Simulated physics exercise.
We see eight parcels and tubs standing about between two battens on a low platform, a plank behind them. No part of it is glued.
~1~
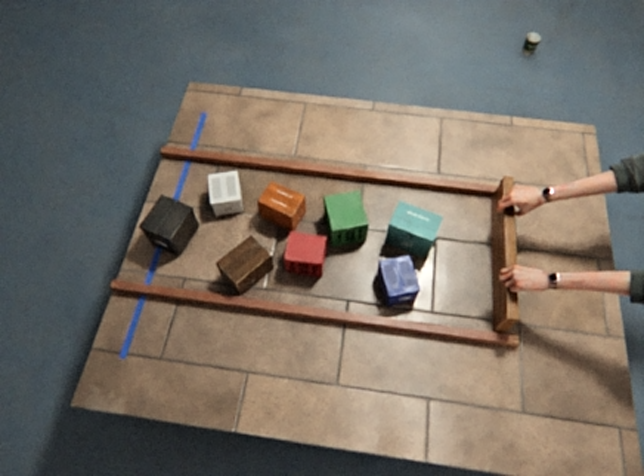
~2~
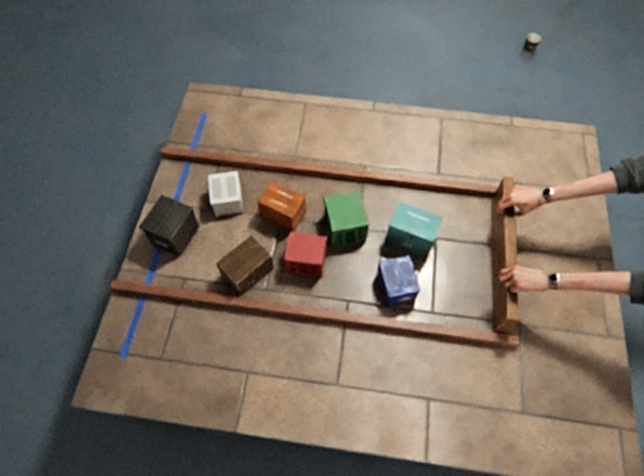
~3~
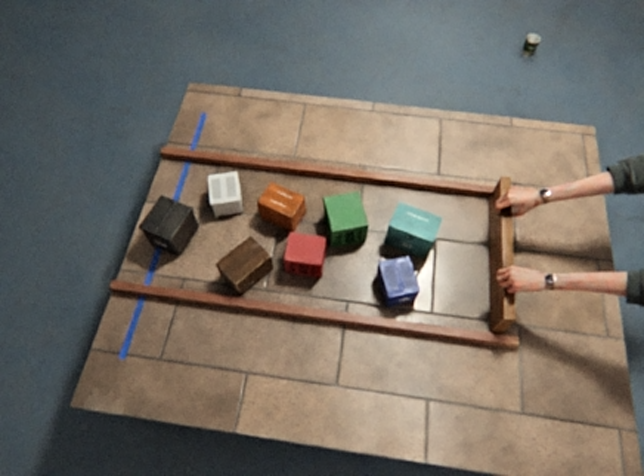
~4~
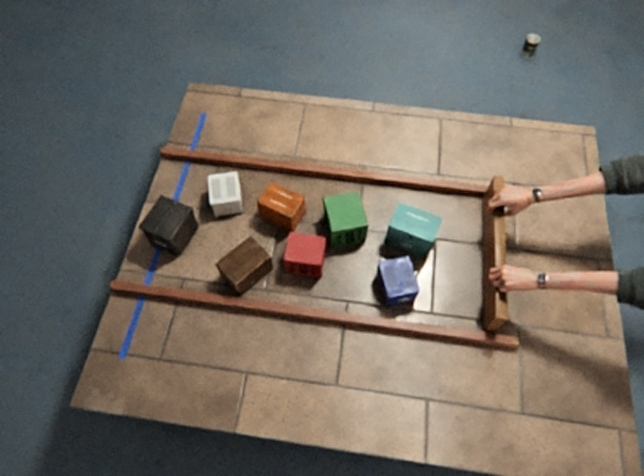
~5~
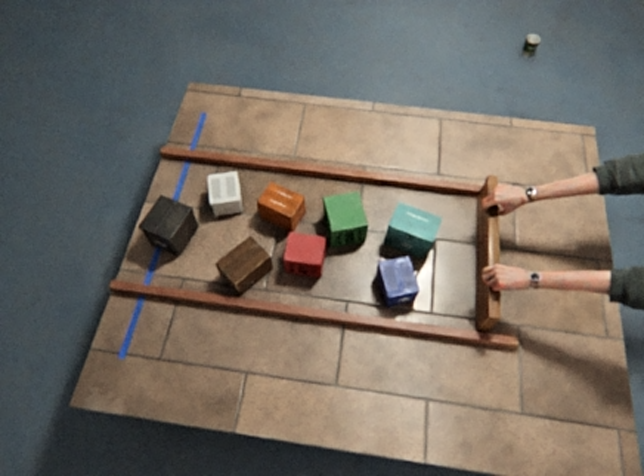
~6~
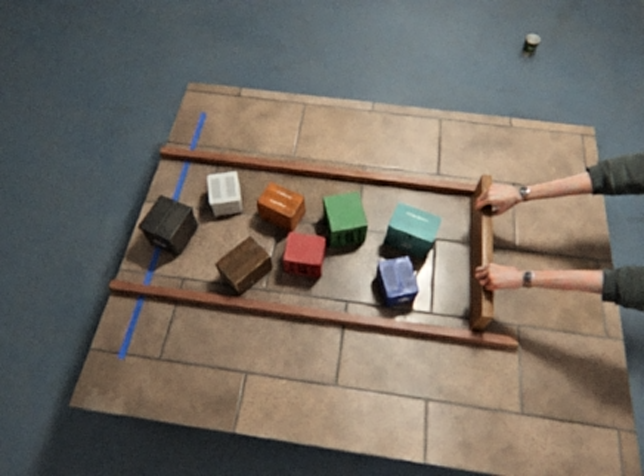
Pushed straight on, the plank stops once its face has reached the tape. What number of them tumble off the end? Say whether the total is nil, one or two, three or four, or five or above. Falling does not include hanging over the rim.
I expect five or a larger number to end up below.
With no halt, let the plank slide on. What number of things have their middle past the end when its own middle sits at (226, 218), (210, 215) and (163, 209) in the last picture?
First 2, then 3, then 6.
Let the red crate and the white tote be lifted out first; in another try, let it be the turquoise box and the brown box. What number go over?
The first removal gives 4, the second gives 4.
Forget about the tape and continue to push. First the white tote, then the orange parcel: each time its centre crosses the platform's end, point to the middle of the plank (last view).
Approx. (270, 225) / approx. (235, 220) for the other.
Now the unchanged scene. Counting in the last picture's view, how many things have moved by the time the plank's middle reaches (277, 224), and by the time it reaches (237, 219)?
Note: First position 8; second position 8.
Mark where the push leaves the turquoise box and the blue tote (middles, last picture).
In the last picture, roughly (144, 202) and (140, 243).
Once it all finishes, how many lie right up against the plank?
That makes 2.
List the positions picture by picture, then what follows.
The first frame shows black tote (171, 226); white tote (226, 194); brown box (246, 265); plank (503, 252); tape (169, 220).
The second frame shows white tote (226, 194); plank (504, 253).
The third frame shows brown box (246, 266); turquoise box (413, 231).
The fourth frame shows black tote (171, 227); green crate (345, 220).
The fifth frame shows white tote (226, 195); red crate (305, 255).
The sixth frame shows black tote (170, 227); white tote (225, 195); brown box (245, 266); plank (481, 251); tape (168, 220).
Early on, none off yet; black tote at rest near (170, 227); white tote at rest near (225, 195); brown box at rest near (245, 266).
A while later, none off yet; black tote travelled a little near (158, 224); white tote travelled well along near (151, 181); brown box travelled about its own width near (180, 262).
Finally, the number that fall off is five or more; lost, green crate, red crate, orange parcel, brown box, white tote and black tote.
